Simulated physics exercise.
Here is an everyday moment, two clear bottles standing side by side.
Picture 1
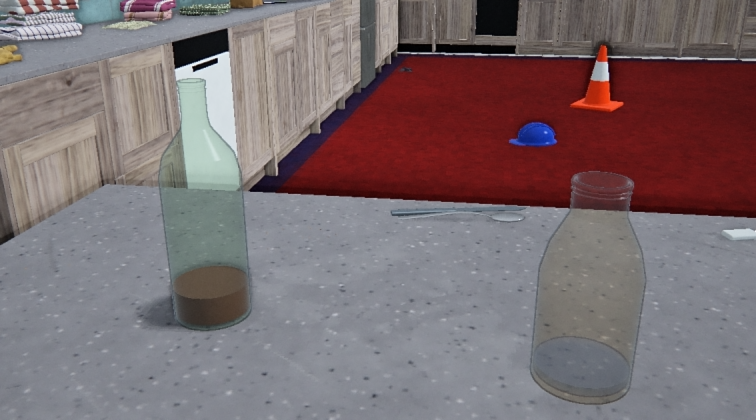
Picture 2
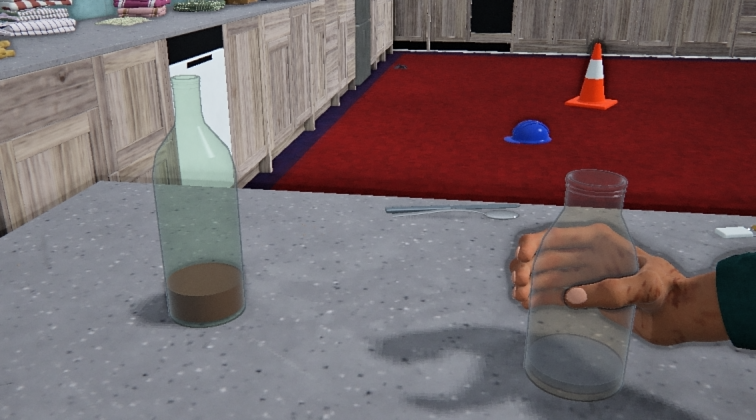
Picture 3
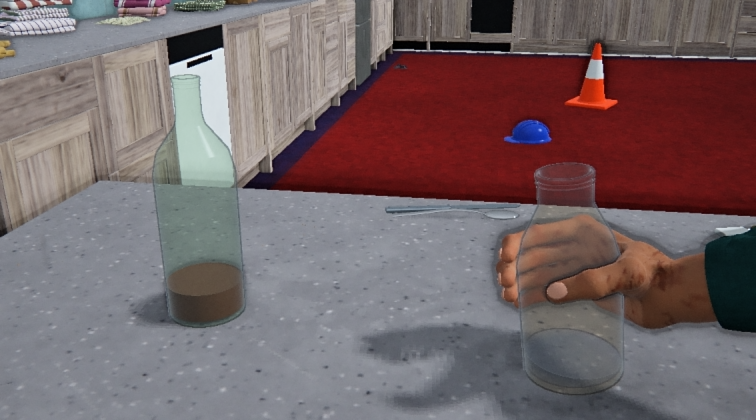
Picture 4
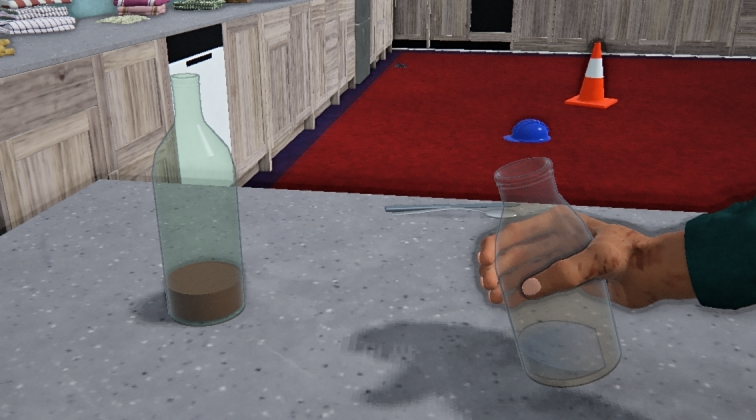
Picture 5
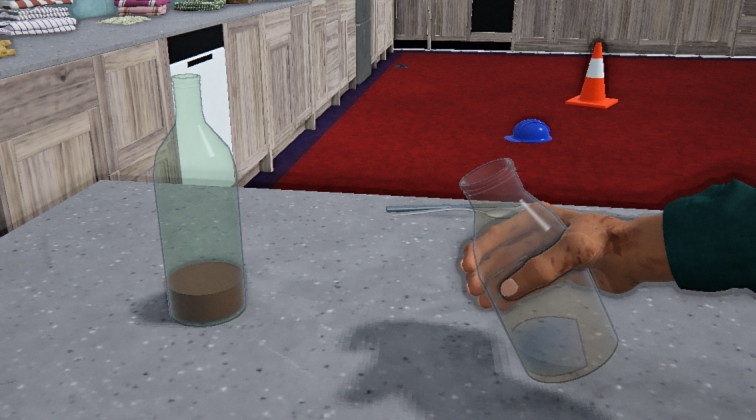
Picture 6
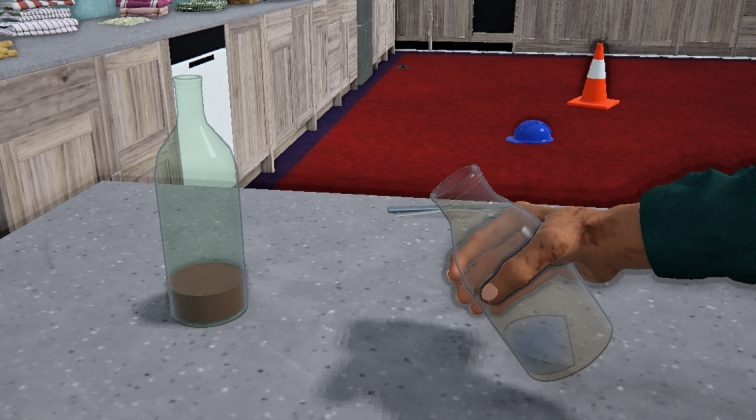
A hand grasps the clear bottle on the right and tilts it leftward.
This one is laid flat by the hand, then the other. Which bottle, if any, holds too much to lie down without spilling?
Left bottle: Does not spill, right bottle: Does not spill.
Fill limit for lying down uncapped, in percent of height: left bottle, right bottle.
Fill limits: About 26 % and about 16 %.
Next, the right bottle is nearly down; right bottle, dry at the neck.
After that, the right bottle lies flat; right bottle, dry at the neck.
Finally, both lie flat; right bottle, dry at the neck; left bottle, dry at the neck.
